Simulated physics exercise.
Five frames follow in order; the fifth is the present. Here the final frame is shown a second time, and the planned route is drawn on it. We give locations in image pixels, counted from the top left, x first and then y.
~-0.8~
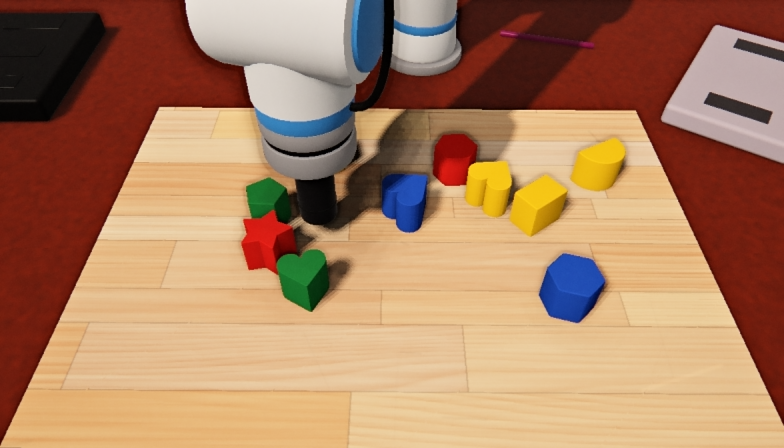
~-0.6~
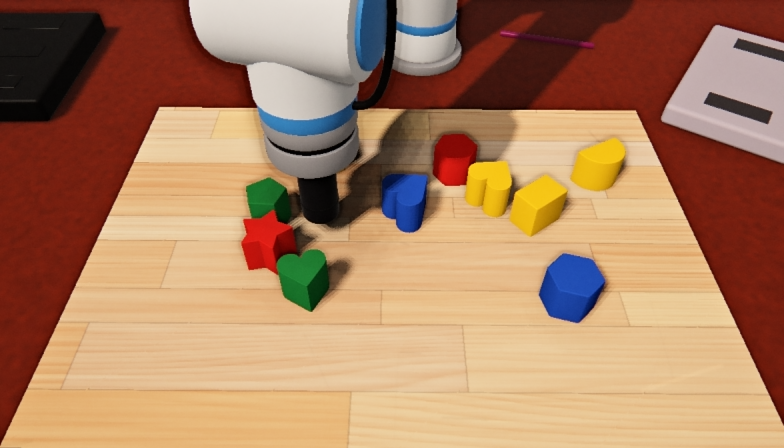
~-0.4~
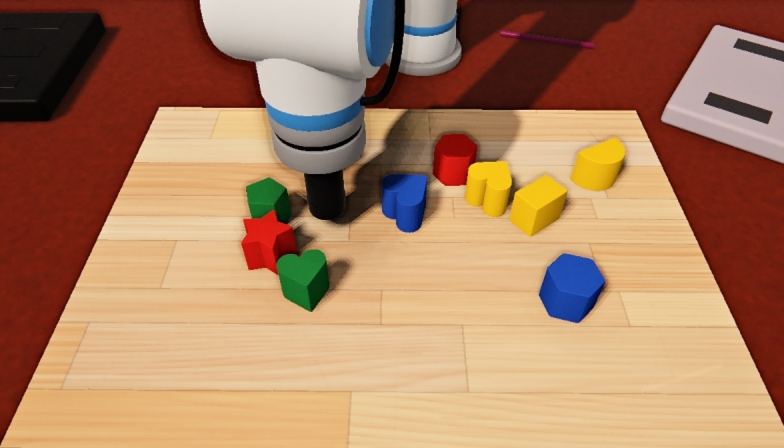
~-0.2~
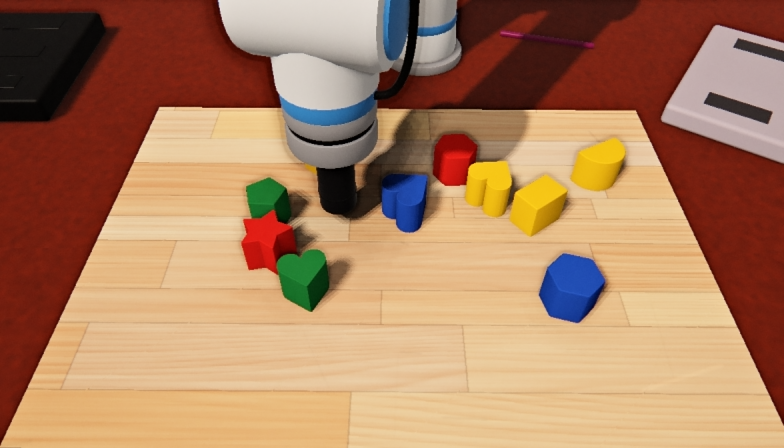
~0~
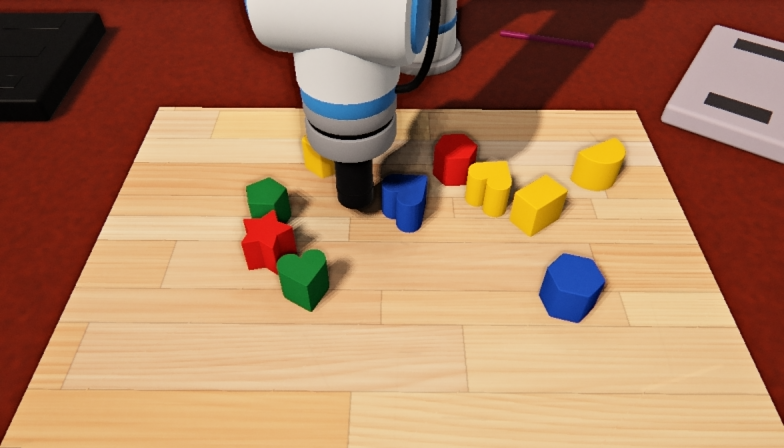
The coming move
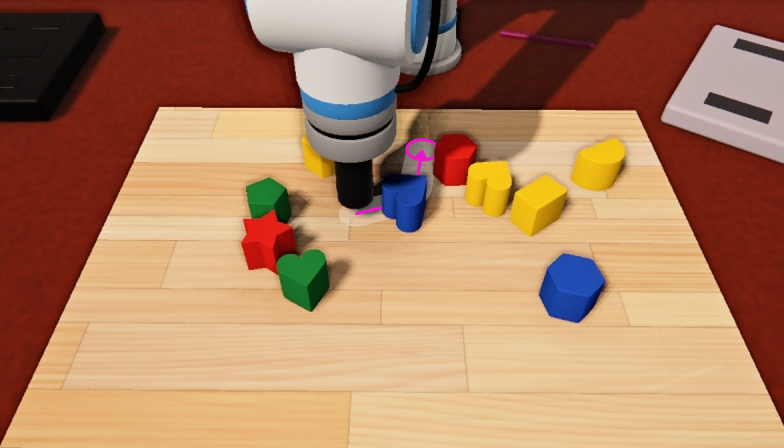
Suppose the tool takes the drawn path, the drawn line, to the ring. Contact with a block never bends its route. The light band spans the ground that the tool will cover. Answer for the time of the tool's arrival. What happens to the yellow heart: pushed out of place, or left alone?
It's unmoved.
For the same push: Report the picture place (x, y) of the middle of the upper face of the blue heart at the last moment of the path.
Near (439, 187).
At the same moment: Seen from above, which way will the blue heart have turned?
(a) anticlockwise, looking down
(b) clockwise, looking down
My answer is option b.
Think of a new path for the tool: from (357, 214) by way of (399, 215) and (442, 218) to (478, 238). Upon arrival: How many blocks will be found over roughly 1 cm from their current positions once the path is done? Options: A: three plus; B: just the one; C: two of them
(B)
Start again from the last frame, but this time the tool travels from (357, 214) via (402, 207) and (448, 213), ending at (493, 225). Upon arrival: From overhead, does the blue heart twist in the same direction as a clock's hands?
I expect so.
Drawn move, from (357, 214) over (399, 203) and (417, 177) to (422, 150).
The first path, step by step. One third of the way, tool at (400, 187); blue heart at (435, 189), turned 45° clockwise.
Two thirds of the way, tool at (418, 161); blue heart at (439, 187), turned 65° clockwise.
At the end, tool at (423, 134); blue heart at (439, 187), turned 65° clockwise; red six-sided block at (458, 141), turned 25° clockwise; yellow heart still.
